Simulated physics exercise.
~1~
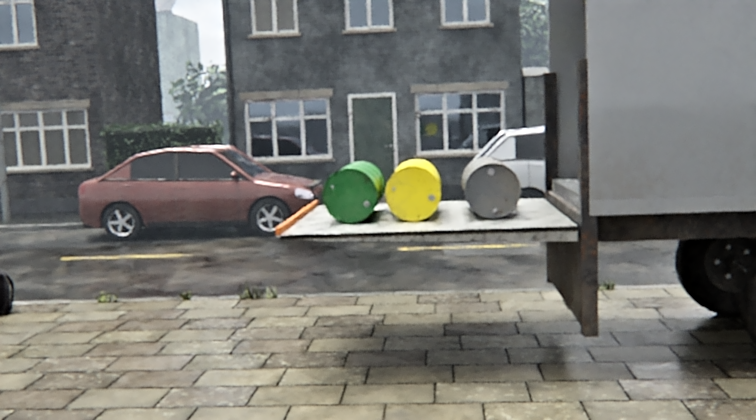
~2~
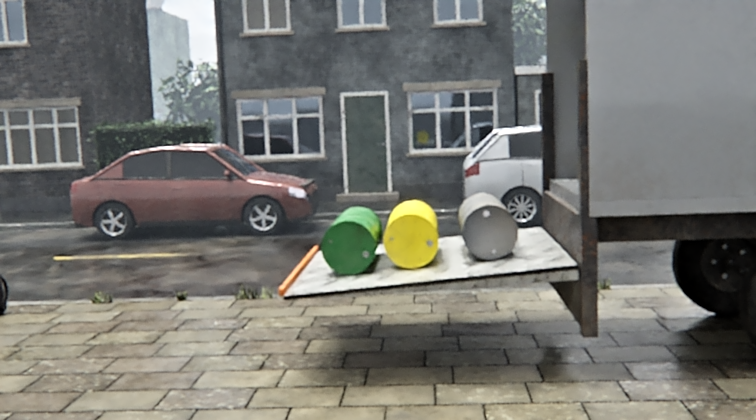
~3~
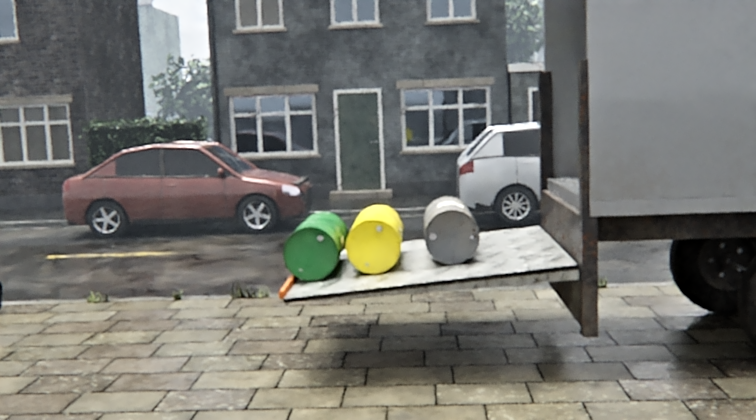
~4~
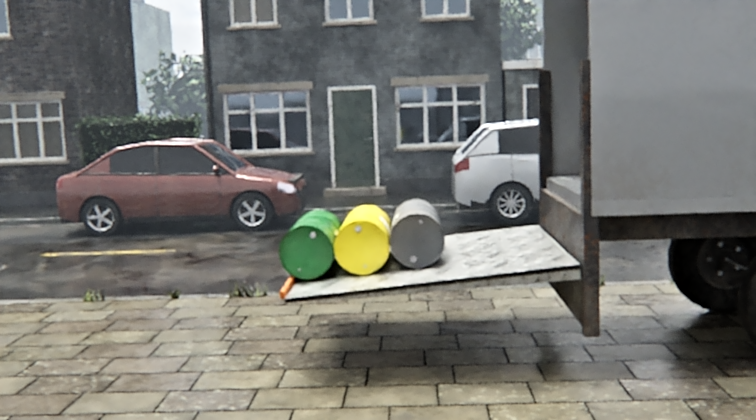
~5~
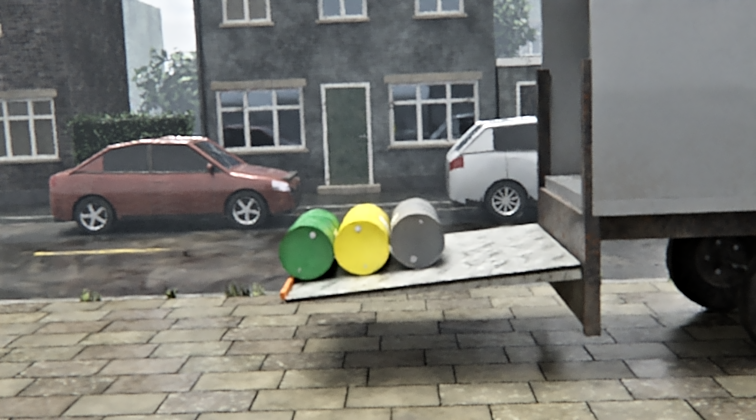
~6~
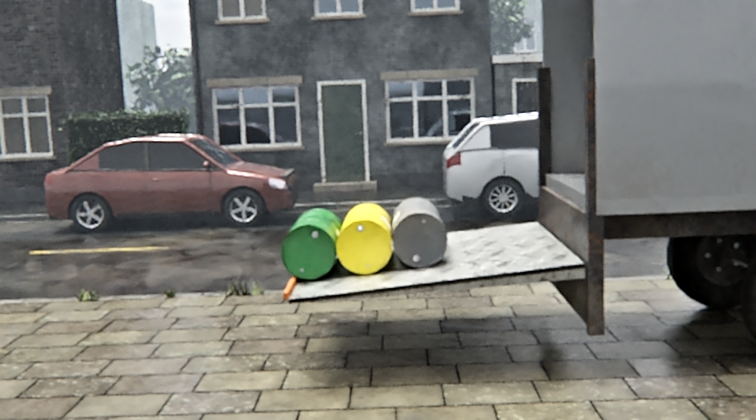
The platform at the back of a truck dropped a little and tilted down to the left, and the green, yellow and grey drums on it rolled left until they bunched together against the raised orange edge, where all three stayed put.
